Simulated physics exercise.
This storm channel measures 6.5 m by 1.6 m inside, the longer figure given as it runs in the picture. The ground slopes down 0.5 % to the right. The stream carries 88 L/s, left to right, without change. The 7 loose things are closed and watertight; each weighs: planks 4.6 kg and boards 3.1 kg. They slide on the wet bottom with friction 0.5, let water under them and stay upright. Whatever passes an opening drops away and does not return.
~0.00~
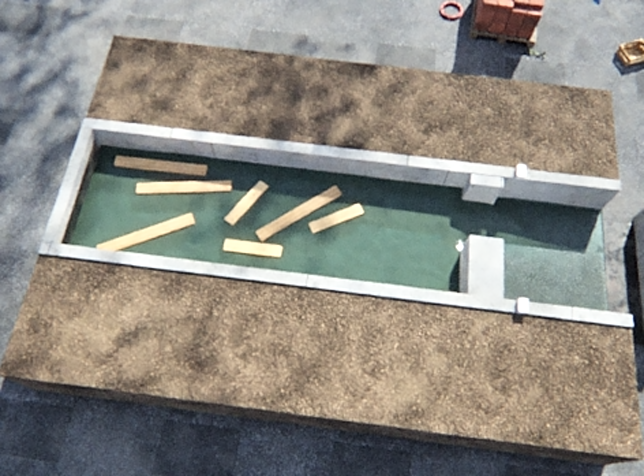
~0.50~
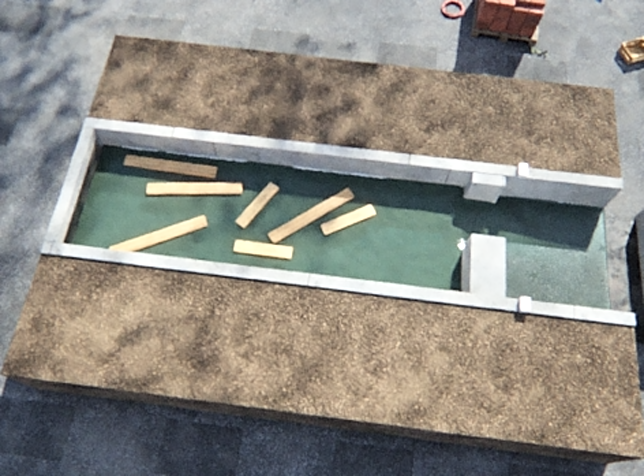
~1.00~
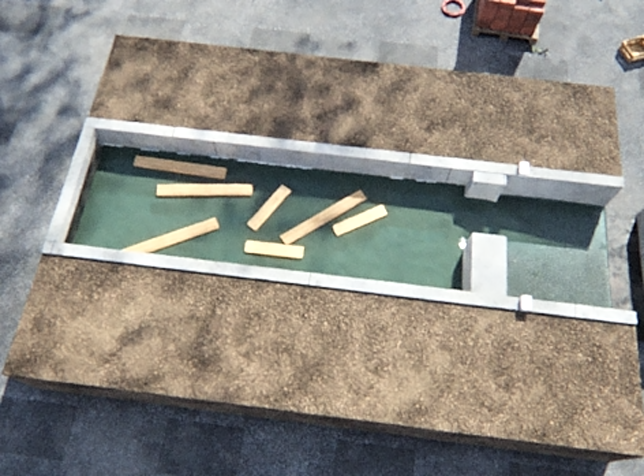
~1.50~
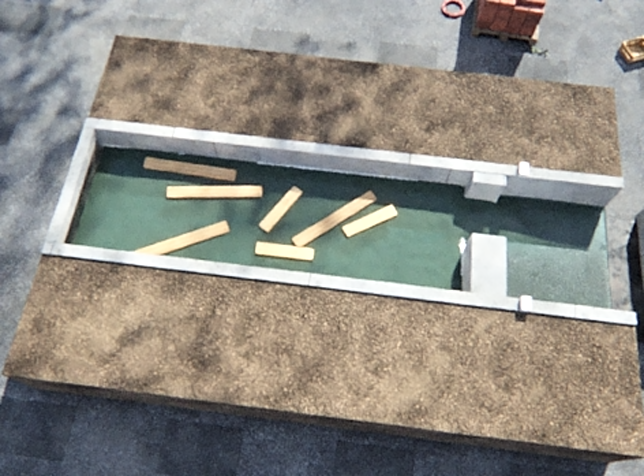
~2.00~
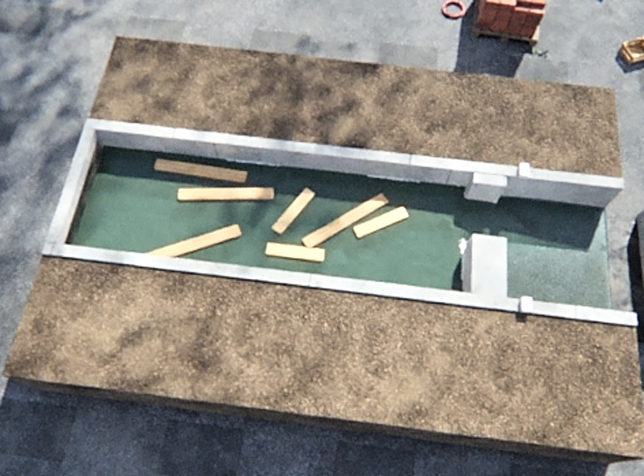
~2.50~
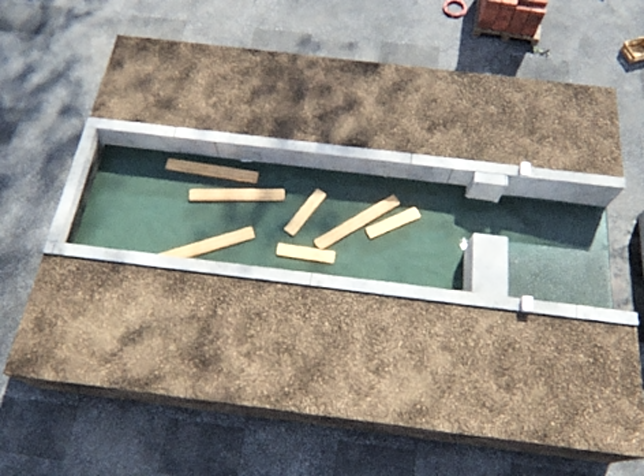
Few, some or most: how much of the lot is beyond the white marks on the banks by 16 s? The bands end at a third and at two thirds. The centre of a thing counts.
That comes to two thirds or above.
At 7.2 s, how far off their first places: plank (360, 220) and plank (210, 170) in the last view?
In that order: 400 cm, 200 cm.
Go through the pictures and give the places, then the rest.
A plank at (146, 234), afloat; a board at (247, 202) floats; 15 cm deep round most things; 0 of 7 have shifted, in the first frame.
A plank at (159, 236) floats, 14 cm from its start; a board at (258, 204) floats, 13 cm from its start; 17 cm deep round most things; 7 of 7 have shifted, in the second frame.
A plank at (170, 239), afloat, 28 cm from its start; a board at (269, 207), afloat, 27 cm from its start; 17 cm deep round most things; 7 of 7 have shifted, in the third frame.
A plank at (181, 241), afloat, 42 cm from its start; a board at (281, 208), afloat, 42 cm from its start; about 1420 L in view; 7 of 7 have shifted, in the fourth frame.
A plank at (192, 244) floats, 56 cm from its start; a board at (294, 210), afloat, 58 cm from its start; about 1420 L in view; 7 of 7 have shifted, in the fifth frame.
A plank at (206, 246), afloat, 72 cm from its start; a board at (306, 211), afloat, 72 cm from its start; about 1420 L in view; 7 of 7 have shifted, in the sixth frame.
After 3.5 s 0 of 7 are over the mark; 7 afloat.
After 7.2 s 2 of 7 are over the mark; 5 afloat.
After 12.0 s 5 of 7 are over the mark; 3 afloat.
After 16.0 s 7 of 7 are over the mark; 1 afloat.
